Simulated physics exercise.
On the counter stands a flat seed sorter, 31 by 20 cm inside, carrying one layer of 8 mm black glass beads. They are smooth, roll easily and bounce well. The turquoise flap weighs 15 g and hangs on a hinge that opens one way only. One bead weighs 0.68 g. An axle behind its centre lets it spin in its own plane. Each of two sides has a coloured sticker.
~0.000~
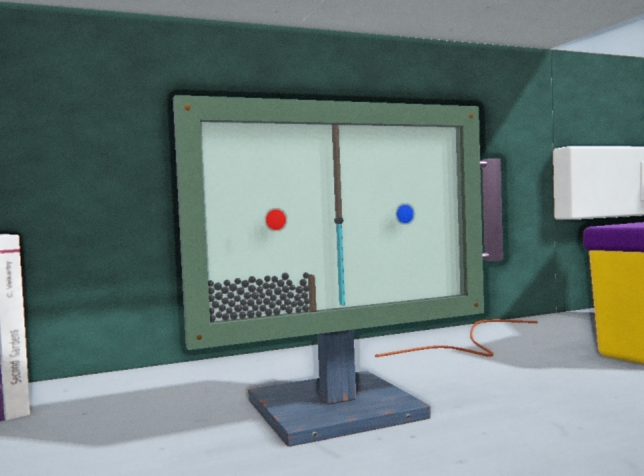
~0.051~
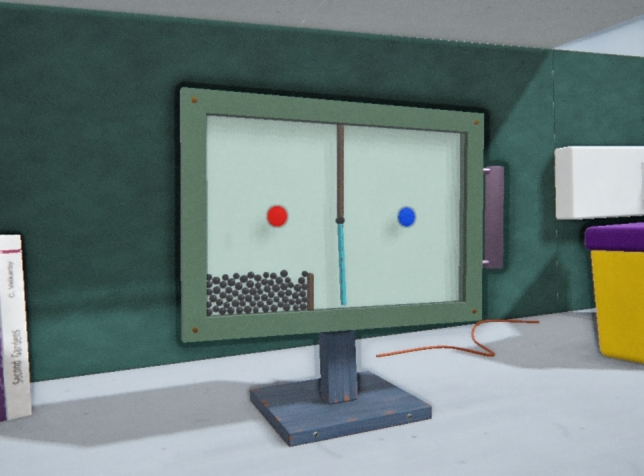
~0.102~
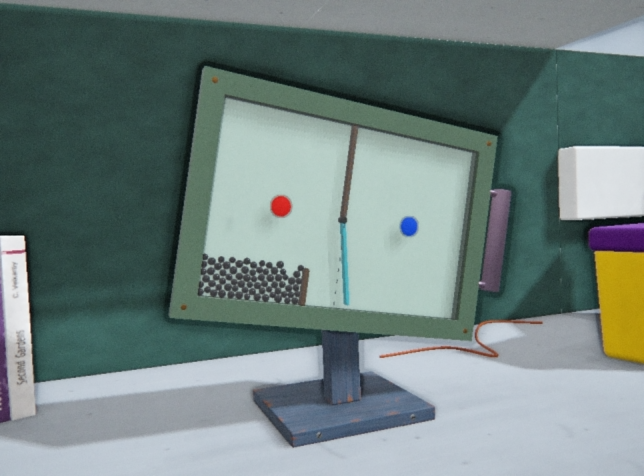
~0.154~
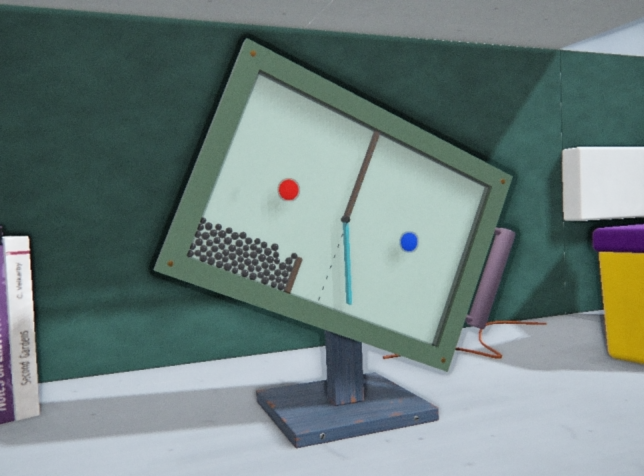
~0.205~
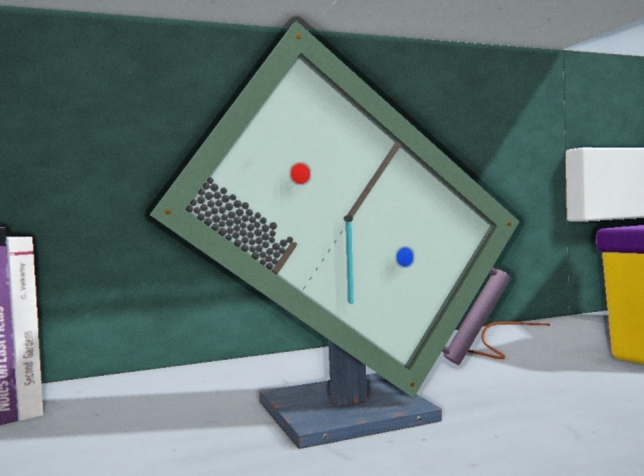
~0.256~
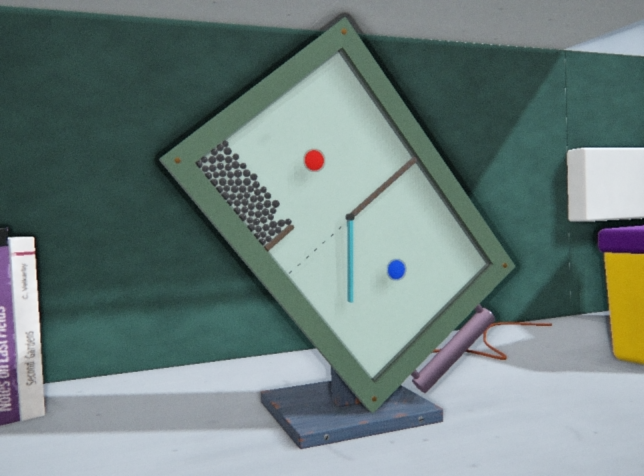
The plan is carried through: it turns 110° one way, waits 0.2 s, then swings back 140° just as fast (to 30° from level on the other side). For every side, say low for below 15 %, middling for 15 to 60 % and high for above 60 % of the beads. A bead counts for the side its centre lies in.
Red high, blue middling.
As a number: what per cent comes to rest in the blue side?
About 30 per cent.
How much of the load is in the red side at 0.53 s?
Roughly 95 per cent.
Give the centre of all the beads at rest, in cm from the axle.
About 1 cm left and 10 cm below.
After 0.53 s, it stands 110° clockwise; the beads' middle is in line with and 5 cm above the centre; red 95 %, blue 5 %; turquoise flap open 62°.
After 1.04 s, it stands 40° clockwise; the beads' middle is 2 cm right of and level with the centre; red 70 %, blue 30 %; turquoise flap open 59°.
After 1.36 s, it stands 30° anticlockwise; the beads' middle is 1 cm right of and 9 cm below the centre; red 70 %, blue 30 %; turquoise flap open 15°.
At rest by 2.1 s, it stands 30° anticlockwise; red 70 %, blue 30 %; turquoise flap open 12°.
